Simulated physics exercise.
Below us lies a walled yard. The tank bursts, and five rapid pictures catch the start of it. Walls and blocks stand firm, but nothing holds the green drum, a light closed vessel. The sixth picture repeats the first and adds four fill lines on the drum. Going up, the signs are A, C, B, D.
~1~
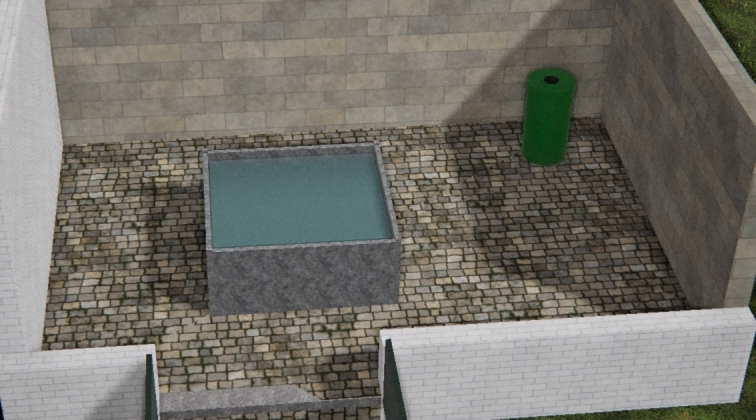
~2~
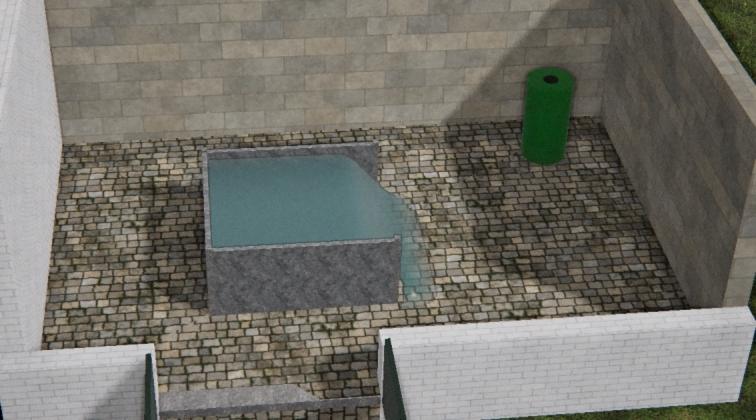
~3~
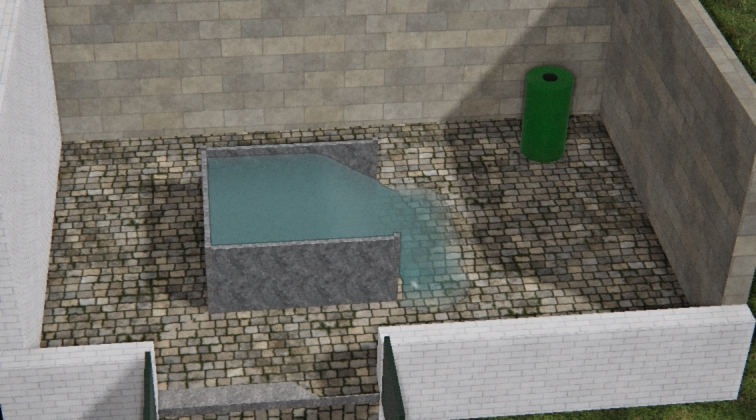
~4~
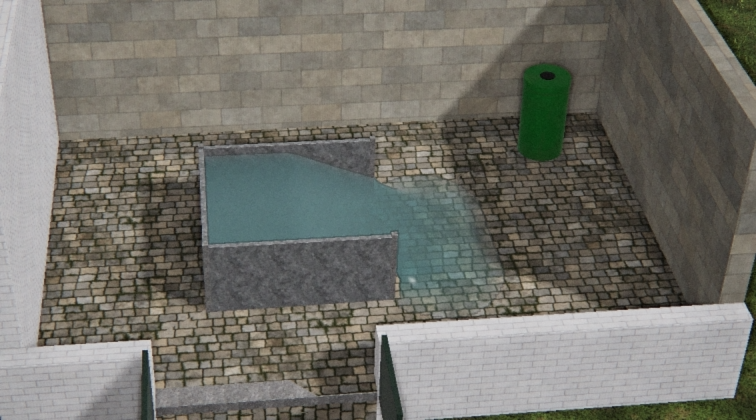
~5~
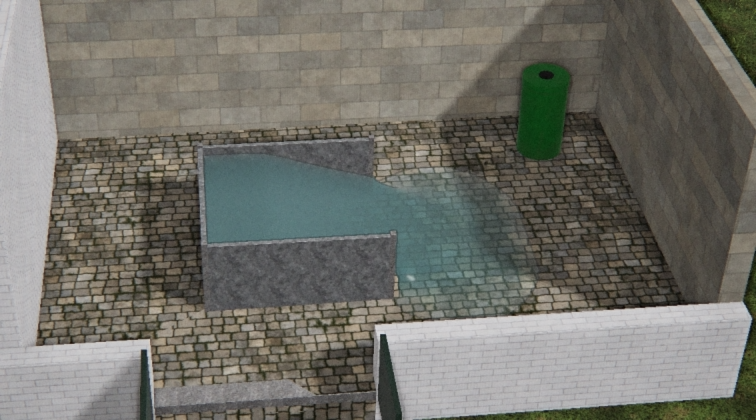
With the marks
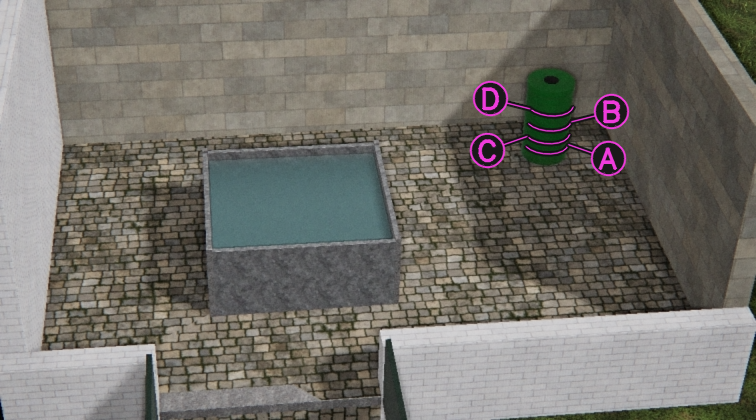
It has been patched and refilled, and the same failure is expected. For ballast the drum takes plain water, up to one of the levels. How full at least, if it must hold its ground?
Mark C.
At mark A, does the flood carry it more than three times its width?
No, less.
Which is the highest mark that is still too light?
A it is.
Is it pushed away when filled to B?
No, not at all.
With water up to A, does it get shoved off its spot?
Yes, that goes wrong.
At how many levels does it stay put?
Three of the four.
In magenta, A at (550, 153); B at (553, 131); C at (551, 143); D at (555, 116); from the bottom up A, C, B, D.
For mark A, it is pushed about its own width away.
For mark B, it does not move.
For mark C, it does not move.
For mark D, it does not move.
